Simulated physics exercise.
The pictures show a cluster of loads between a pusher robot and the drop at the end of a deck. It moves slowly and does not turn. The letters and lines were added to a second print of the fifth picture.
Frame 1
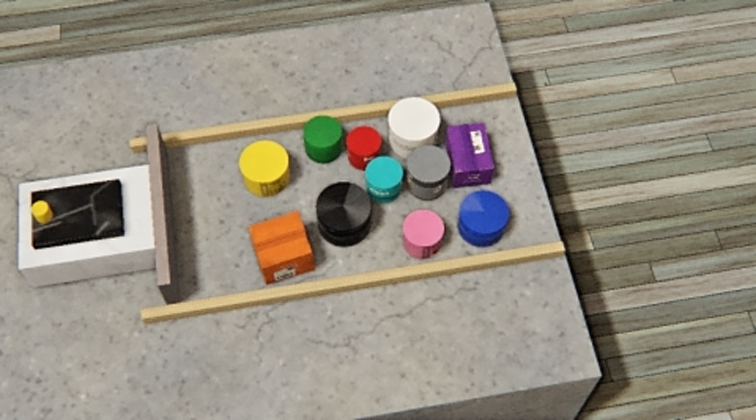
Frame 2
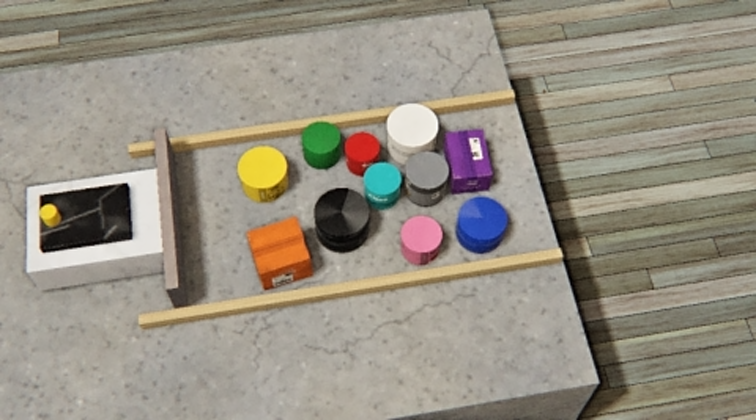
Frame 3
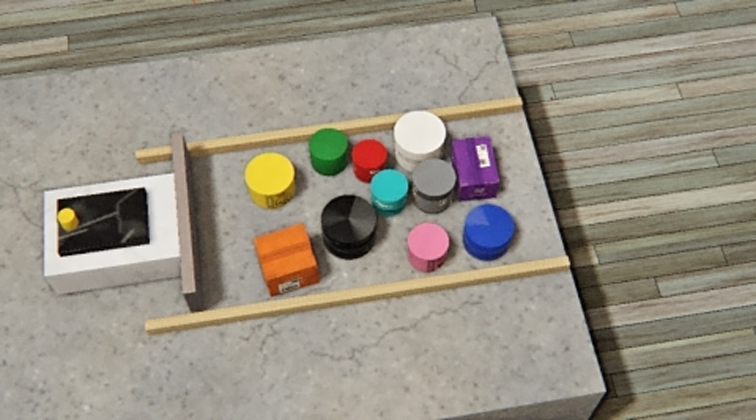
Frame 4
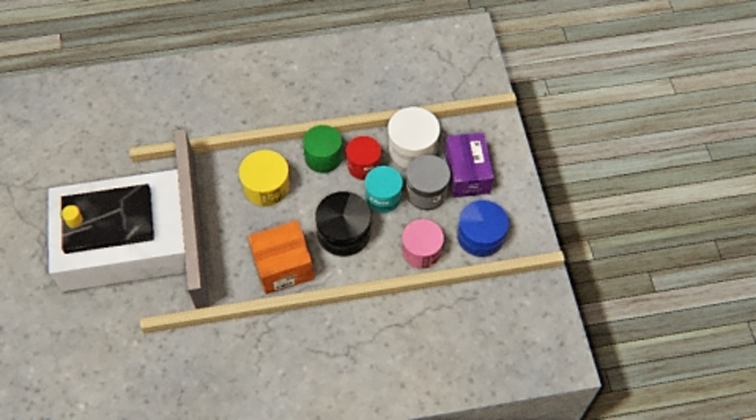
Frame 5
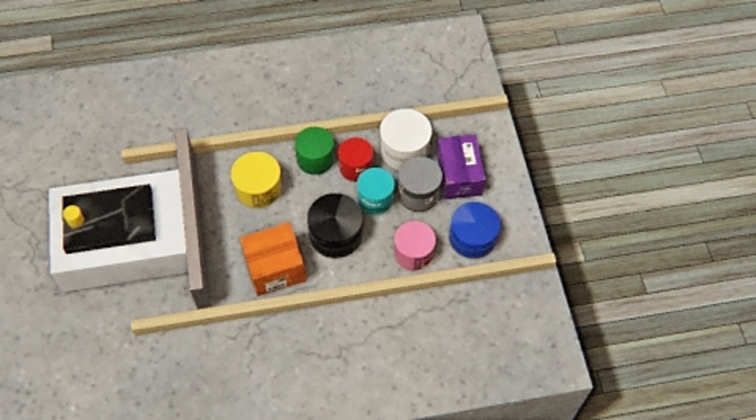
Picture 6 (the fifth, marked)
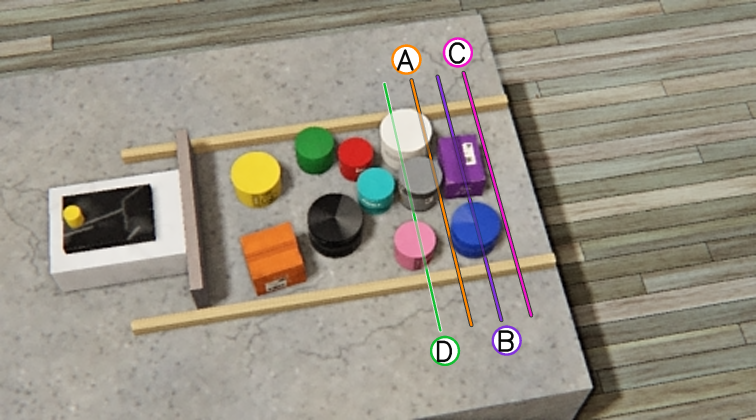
The clip opens on a white robot with a wide pusher bar, left of a cluster of colourful round containers and two boxes between wooden rails. The robot creeps right, narrowing the gap without touching anything, while the containers and boxes keep their places on the deck as the view shifts slightly.
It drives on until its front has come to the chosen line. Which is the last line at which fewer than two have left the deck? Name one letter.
D.
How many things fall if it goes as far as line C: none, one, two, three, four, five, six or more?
In all, six or more.
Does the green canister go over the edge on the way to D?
No.
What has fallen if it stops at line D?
The purple parcel.
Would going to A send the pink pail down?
No.
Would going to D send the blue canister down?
No.
On the marked copy, A at (439, 194); B at (467, 190); C at (495, 185); D at (410, 198).
Following D. Soon after the start, robot (197, 204); turquoise pail (381, 188); green canister (324, 147).
Later, robot (277, 192); purple parcel (492, 162); grey pail (455, 169).
In the end, robot (337, 183); purple parcel over the edge; blue canister (528, 219); one fallen.
As for the rest, A drops four; B drops six; C drops eight.
